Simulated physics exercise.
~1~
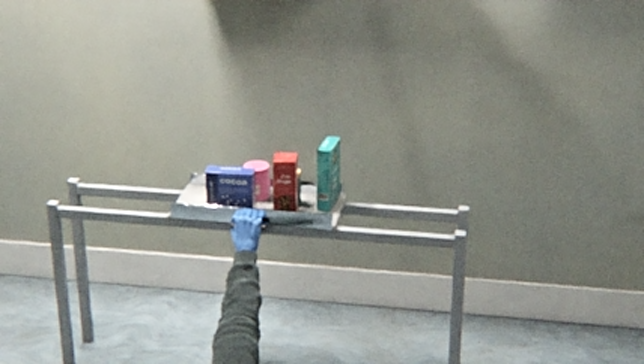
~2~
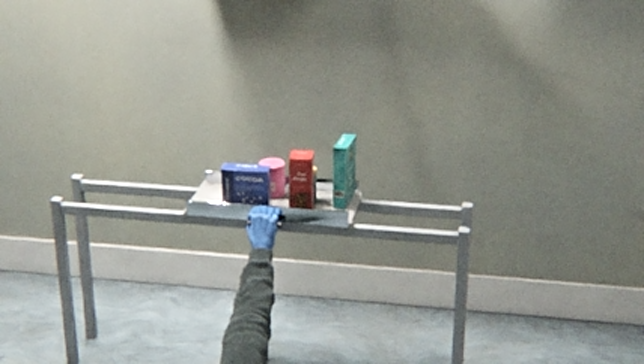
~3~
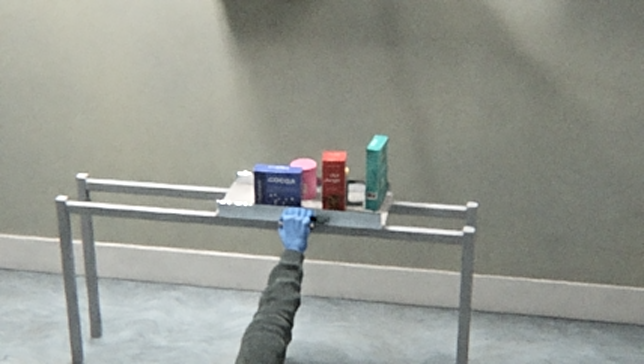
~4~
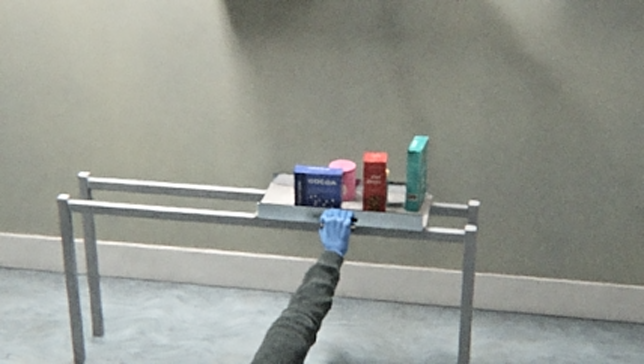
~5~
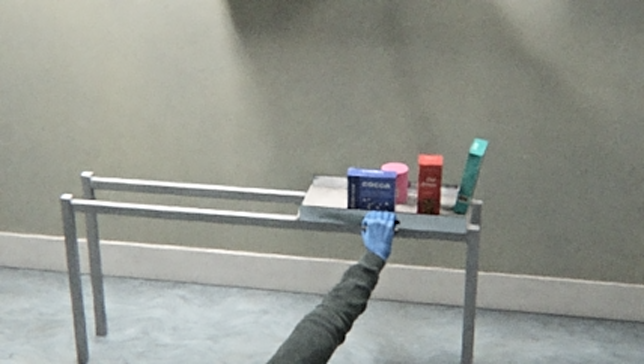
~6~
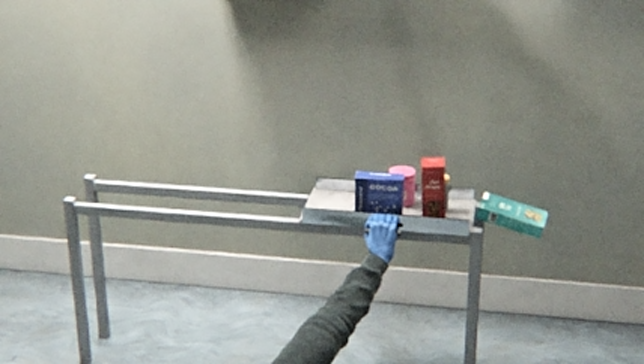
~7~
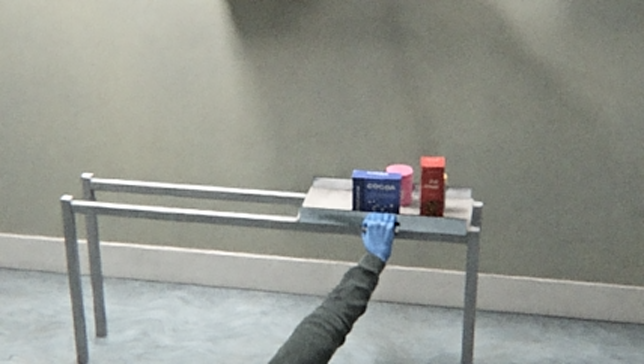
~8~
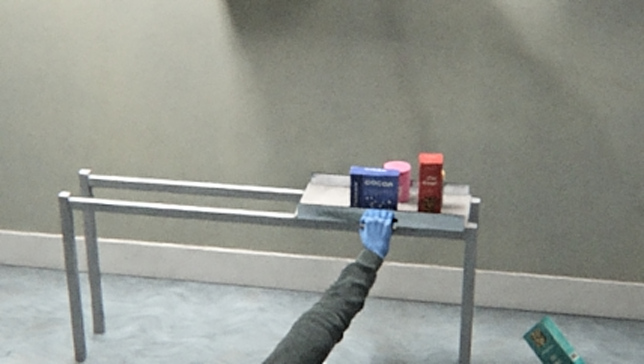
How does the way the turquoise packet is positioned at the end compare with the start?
At the start the turquoise packet stands upright on the tray. At the end it is leaning at an angle, off the tray at the lower right.
